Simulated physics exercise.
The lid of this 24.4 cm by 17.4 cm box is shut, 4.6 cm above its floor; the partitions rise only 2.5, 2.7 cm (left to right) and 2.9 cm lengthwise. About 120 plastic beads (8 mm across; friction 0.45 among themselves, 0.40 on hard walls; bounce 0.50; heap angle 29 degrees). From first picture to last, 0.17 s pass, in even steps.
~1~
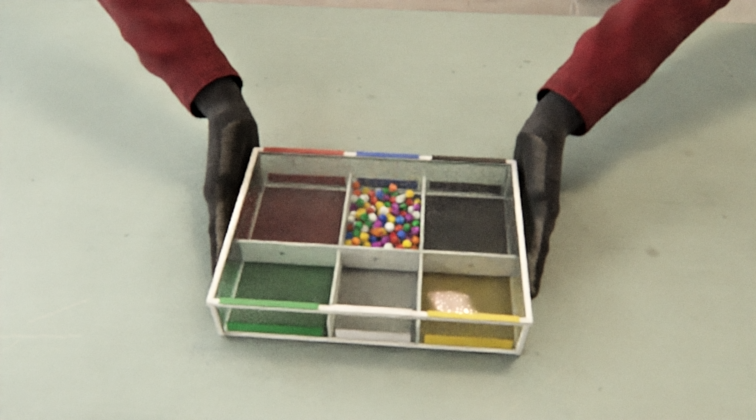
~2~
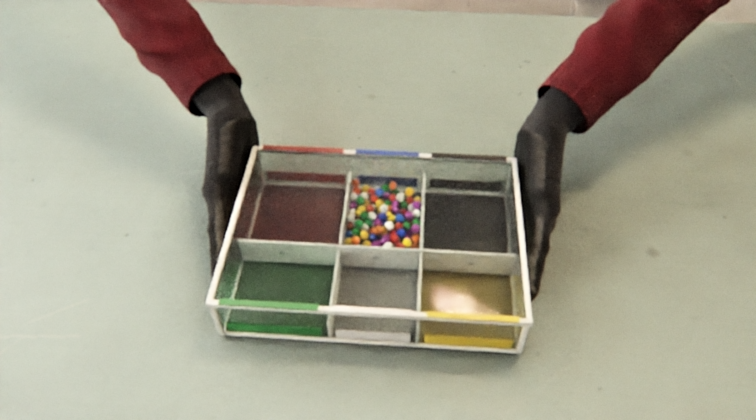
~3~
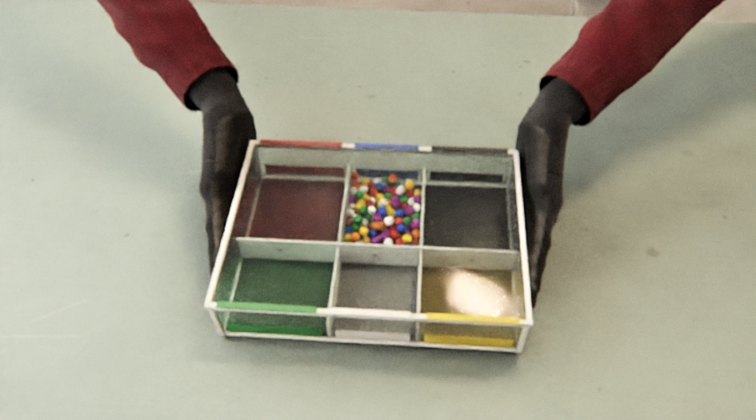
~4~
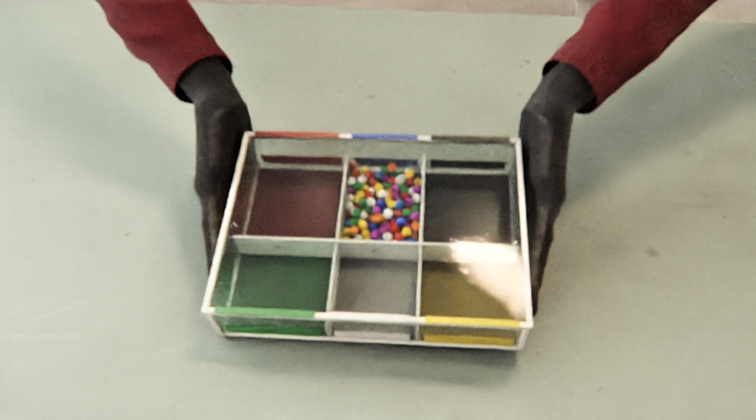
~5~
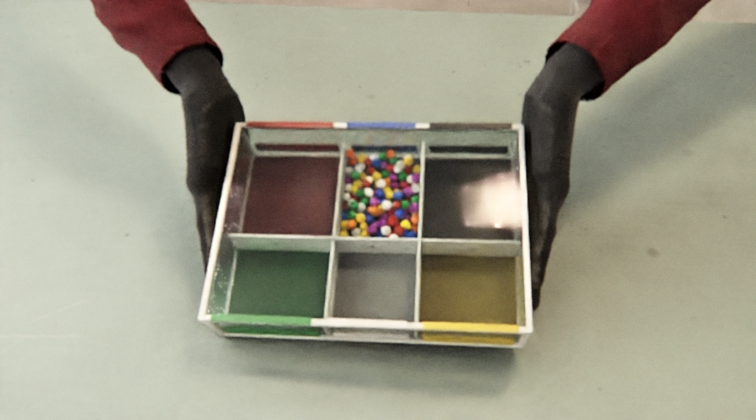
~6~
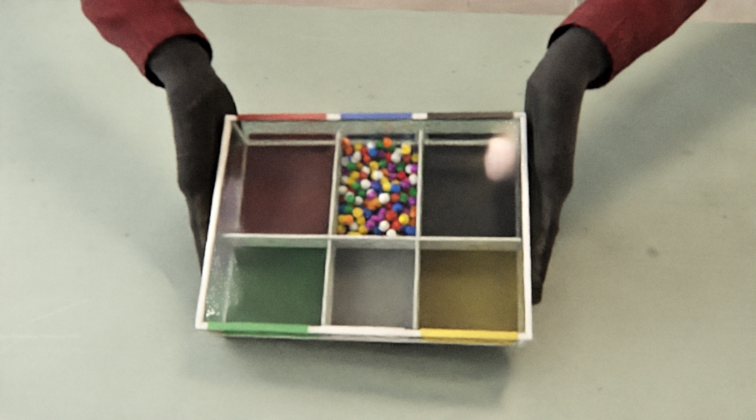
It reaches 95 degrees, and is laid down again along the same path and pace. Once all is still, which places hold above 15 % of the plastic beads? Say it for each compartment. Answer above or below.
Red: Below, blue: Above, green: Above, yellow: Below, white: Above, black: Below.
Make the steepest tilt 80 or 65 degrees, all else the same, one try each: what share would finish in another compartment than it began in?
Some 55 and 30 per cent.
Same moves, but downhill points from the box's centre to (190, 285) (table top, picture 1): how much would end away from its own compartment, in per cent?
About 95 per cent.
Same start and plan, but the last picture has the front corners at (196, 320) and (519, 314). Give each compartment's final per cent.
Red 5, blue 35, green 45, yellow 0, white 15, black 0.
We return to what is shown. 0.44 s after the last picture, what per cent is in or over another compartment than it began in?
Some 35 per cent.
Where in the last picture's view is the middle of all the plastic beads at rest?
At about (347, 319).
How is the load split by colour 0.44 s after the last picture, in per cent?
Red 5; blue 65; green 5; yellow 0; white 20; black 0.
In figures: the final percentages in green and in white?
Green 40; white 30.
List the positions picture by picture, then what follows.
In the first frame, box tilt 0 degrees, front corners at (213, 300) and (526, 320); blue 100 %.
In the second frame, box tilt 1 degrees, front corners at (213, 301) and (526, 320).
In the third frame, box tilt 4 degrees, front corners at (211, 304) and (527, 321), lowest corner left front.
In the fourth frame, box tilt 10 degrees, front corners at (209, 309) and (527, 323), lowest corner left front.
In the fifth frame, box tilt 17 degrees, front corners at (205, 316) and (526, 328), lowest corner left front.
In the sixth frame, box tilt 24 degrees, front corners at (202, 324) and (526, 334), lowest corner left front; blue 100 %.
Then, 0.44 s after the last picture, tilt 94 degrees; red 5 %, blue 65 %, green 5 %, white 20 %.
Then, 0.74 s after the last picture, tilt 38 degrees; blue 35 %, green 40 %, white 25 %.
Then, 1.12 s after the last picture, tilt 0 degrees; blue 30 %, green 40 %, white 30 %.
In the end, red 0 %, blue 30 %, green 40 %, yellow 0 %, white 30 %, black 0 %.
